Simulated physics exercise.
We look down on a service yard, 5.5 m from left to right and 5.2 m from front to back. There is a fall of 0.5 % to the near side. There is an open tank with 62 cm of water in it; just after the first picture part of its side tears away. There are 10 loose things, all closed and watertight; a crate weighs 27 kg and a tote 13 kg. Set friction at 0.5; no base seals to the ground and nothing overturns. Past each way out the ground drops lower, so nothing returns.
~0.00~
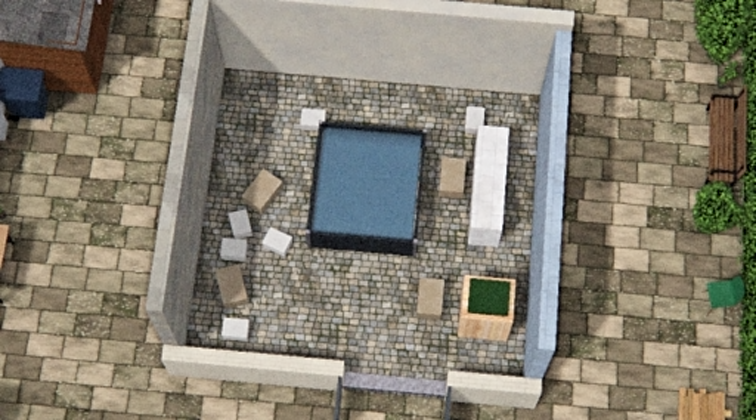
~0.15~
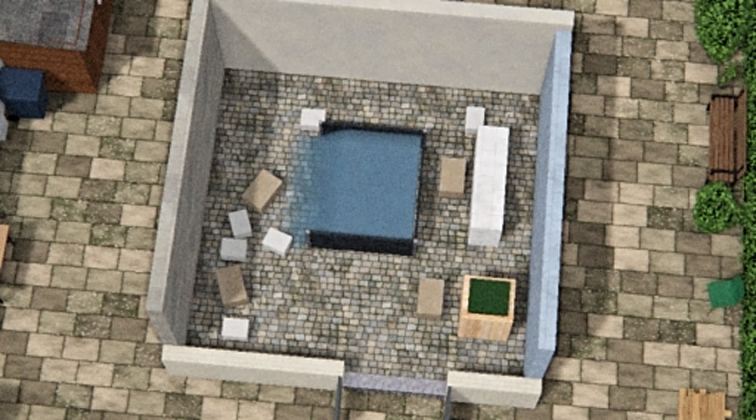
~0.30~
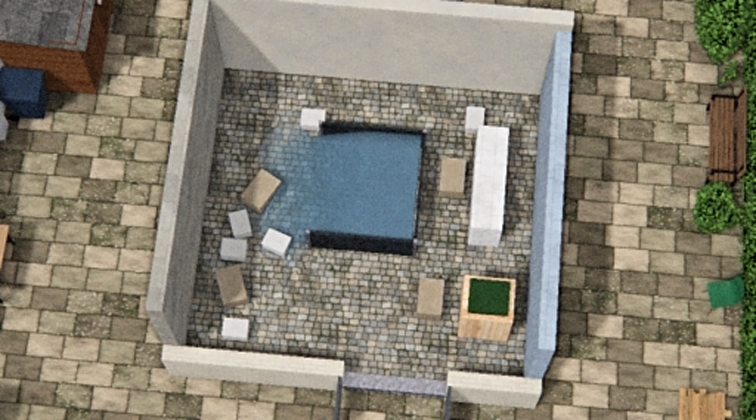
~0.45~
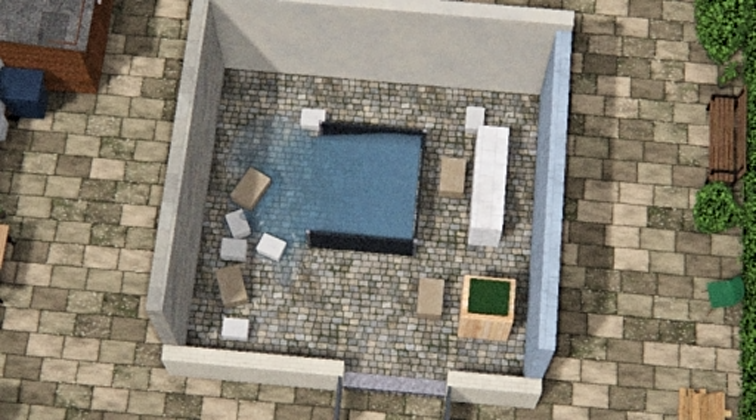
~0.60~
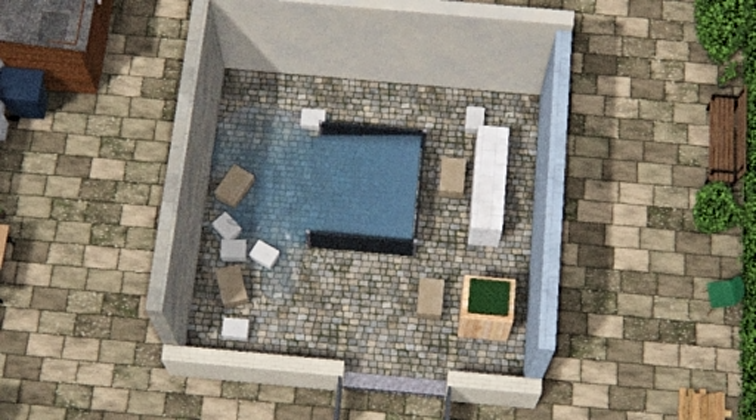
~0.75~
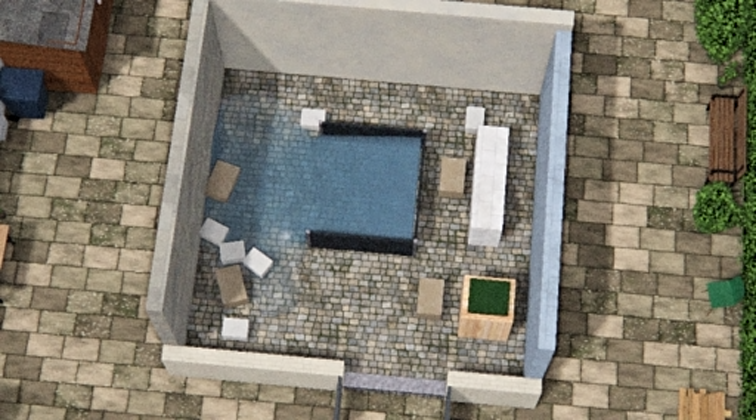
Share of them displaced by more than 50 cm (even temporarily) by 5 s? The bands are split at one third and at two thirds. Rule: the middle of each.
Most likely the fraction ends up no lower than two thirds, I'd say.
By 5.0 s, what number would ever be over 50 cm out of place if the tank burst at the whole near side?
You'd get 2 in that case.
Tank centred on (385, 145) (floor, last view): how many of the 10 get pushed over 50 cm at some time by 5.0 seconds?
In that case the number is 7.
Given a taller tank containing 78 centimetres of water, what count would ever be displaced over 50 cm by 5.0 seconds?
Result: 8.
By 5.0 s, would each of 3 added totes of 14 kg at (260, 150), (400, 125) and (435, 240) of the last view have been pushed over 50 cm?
Note, in sequence: Over threshold; over threshold; under threshold.
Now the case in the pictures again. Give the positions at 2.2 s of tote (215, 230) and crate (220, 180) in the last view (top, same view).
I'd say close to (200, 303) and close to (238, 135).
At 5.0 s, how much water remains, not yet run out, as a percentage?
Roughly 98 percent.
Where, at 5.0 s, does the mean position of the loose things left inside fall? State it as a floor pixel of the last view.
I'd put it around (393, 245).
After 1.1 s 3 of 10 are over 50 cm from their spots; 2 afloat.
After 2.2 s 6 of 10 are over 50 cm from their spots; 4 afloat.
After 3.5 s 6 of 10 are over 50 cm from their spots; 4 afloat.
After 5.0 s 8 of 10 are over 50 cm from their spots, and 8 have been at some point; 3 afloat.
